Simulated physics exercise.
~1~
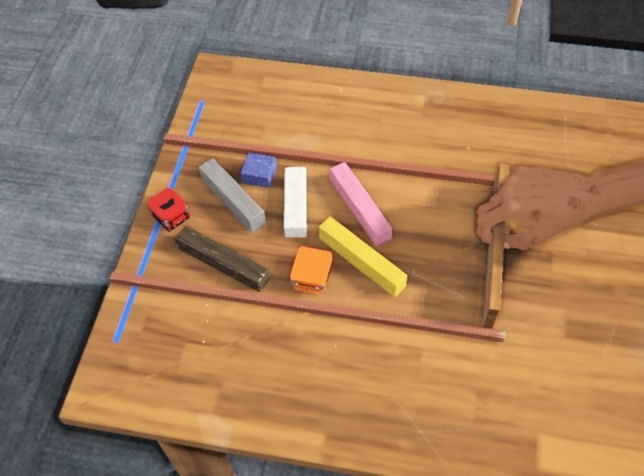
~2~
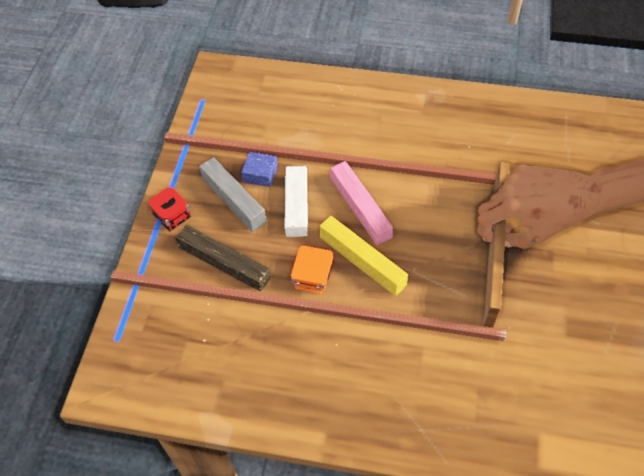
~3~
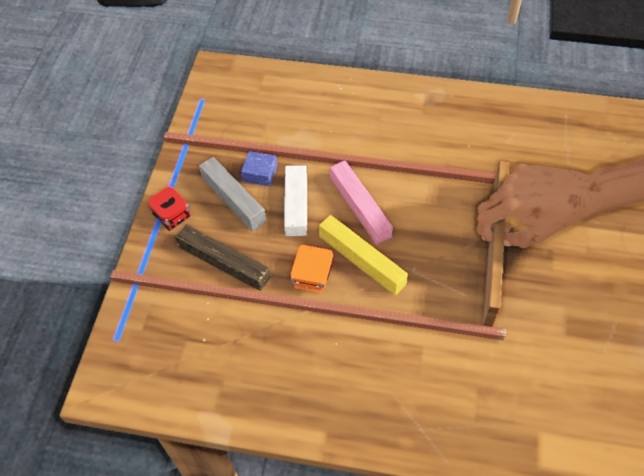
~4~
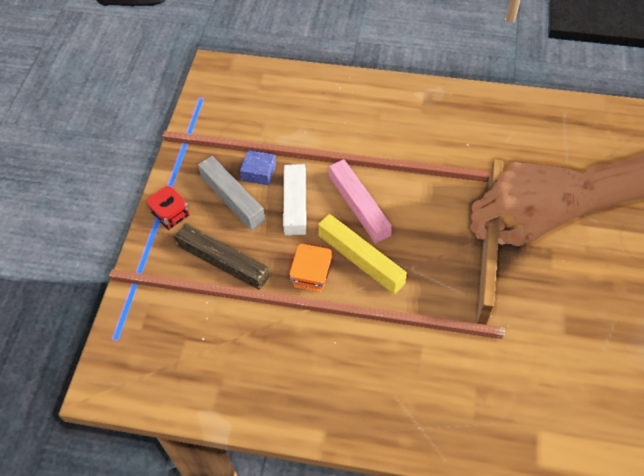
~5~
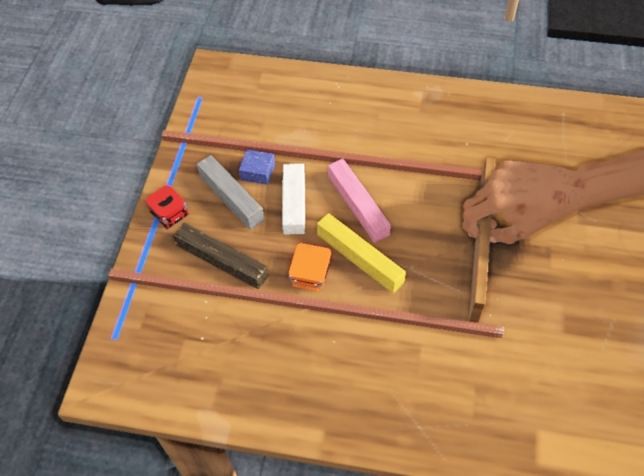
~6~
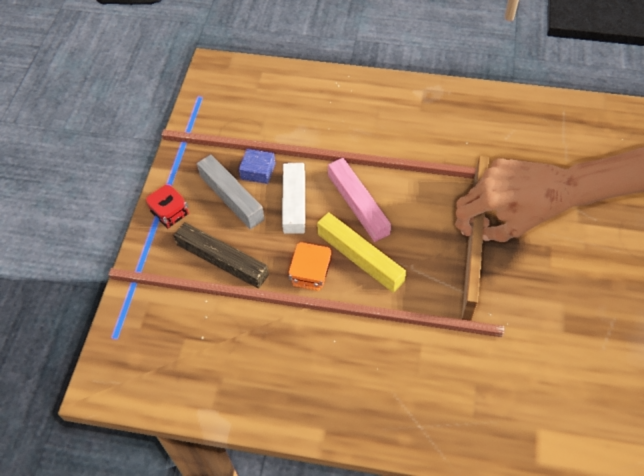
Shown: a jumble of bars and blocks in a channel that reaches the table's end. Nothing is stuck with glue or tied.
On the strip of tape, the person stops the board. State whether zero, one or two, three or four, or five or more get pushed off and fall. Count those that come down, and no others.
Result: Five or more pushed off and fallen.
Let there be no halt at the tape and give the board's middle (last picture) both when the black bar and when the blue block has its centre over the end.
The middle is at (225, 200) when it's the black bar, and at (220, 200) when it's the blue block.
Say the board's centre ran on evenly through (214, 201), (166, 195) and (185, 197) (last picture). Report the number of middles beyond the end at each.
The counts would come out as 4, 6 and 5.
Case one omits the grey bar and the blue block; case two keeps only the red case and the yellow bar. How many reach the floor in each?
The number is 4 for the first case and 4 for the second.
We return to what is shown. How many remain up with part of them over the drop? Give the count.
The tally is 0.
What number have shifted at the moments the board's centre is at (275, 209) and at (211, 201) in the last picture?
That gives 8 for the first and 8 for the second.
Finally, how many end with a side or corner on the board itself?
Count recorded: 1.
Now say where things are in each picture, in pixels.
Red case (169, 210); grey bar (232, 195); black bar (222, 259); board (496, 244); tape (164, 209), in the first frame.
Grey bar (233, 194); orange case (313, 270), in the second frame.
Black bar (223, 257); blue block (259, 169), in the third frame.
Red case (169, 208); pink bar (359, 201), in the fourth frame.
Grey bar (230, 192); board (482, 238), in the fifth frame.
Red case (168, 207); grey bar (230, 191); black bar (221, 255); board (475, 236); tape (162, 205), in the sixth frame.
Soon after, none off yet; red case at rest near (168, 207); grey bar at rest near (230, 191); black bar at rest near (221, 255).
Then, none off yet; red case moved about its own width near (141, 194); grey bar moved about its own width near (167, 191); black bar moved about its own width near (155, 242).
At rest, the number that fall off is five or more; fallen, yellow bar, orange case, white bar, blue block, black bar, grey bar and red case.
